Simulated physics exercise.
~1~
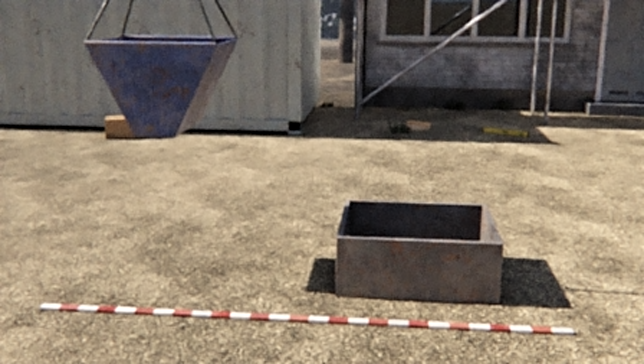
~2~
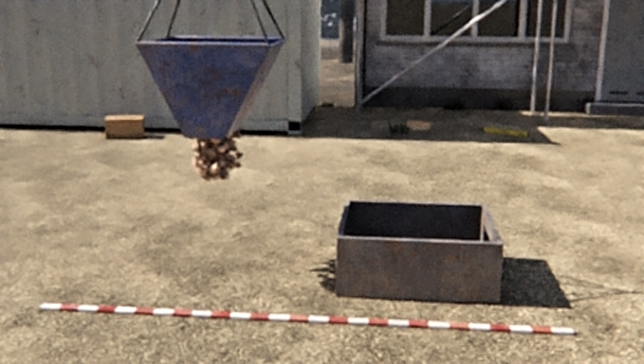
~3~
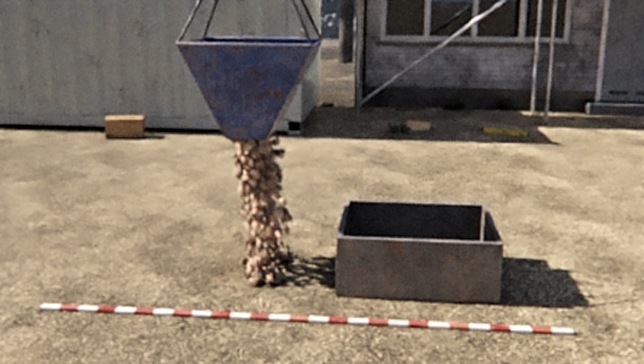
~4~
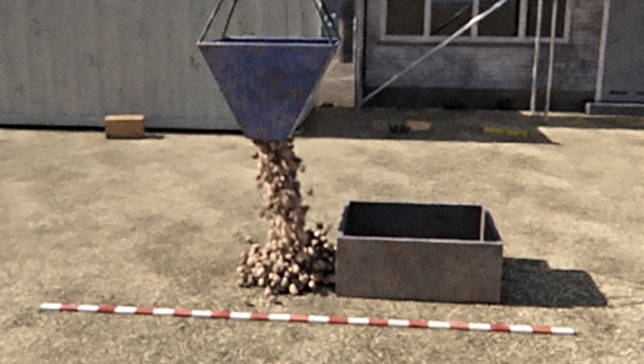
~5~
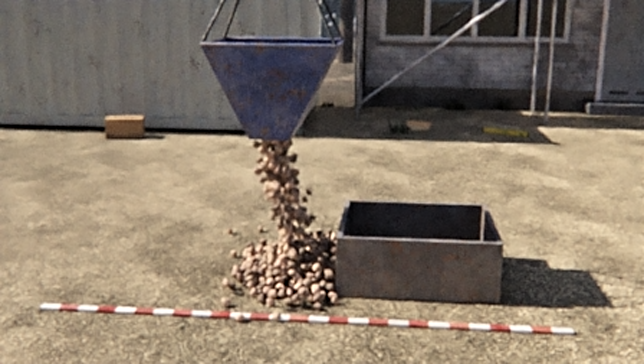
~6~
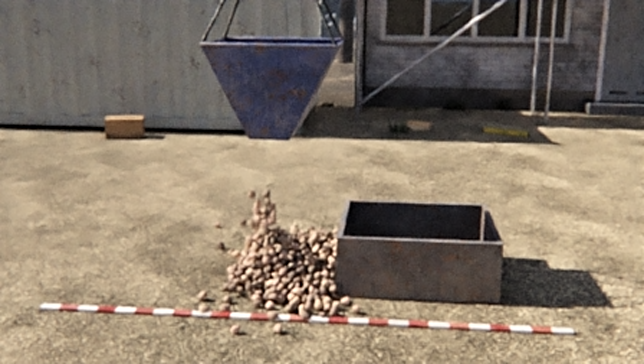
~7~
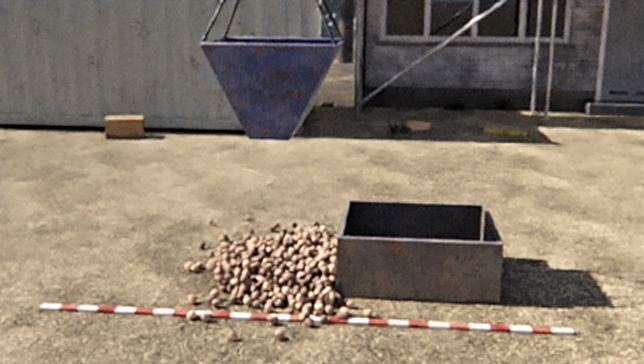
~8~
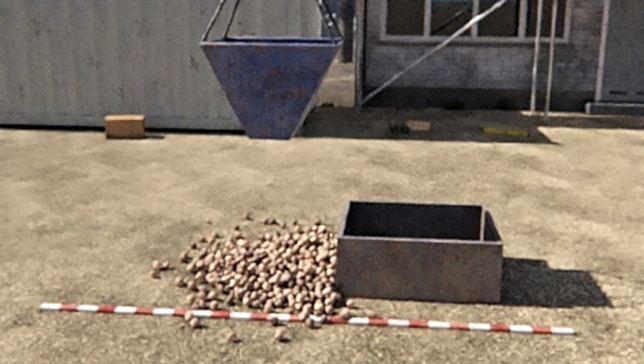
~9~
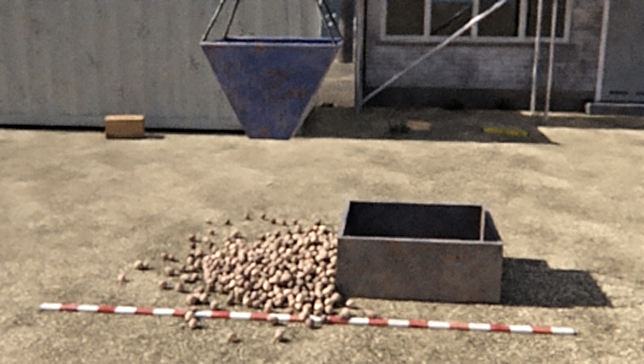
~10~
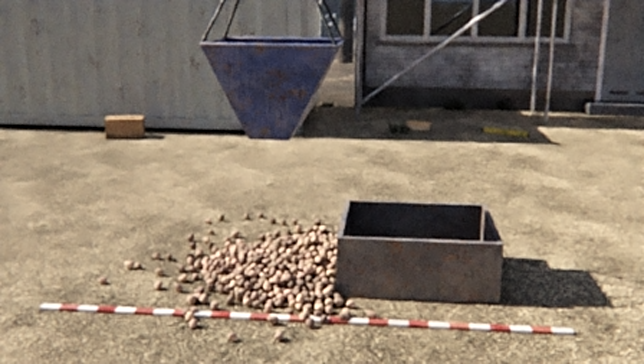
Blue skip swinging rightwards on cables and spilling round stones, which heap on the ground left of an empty-looking metal bin.
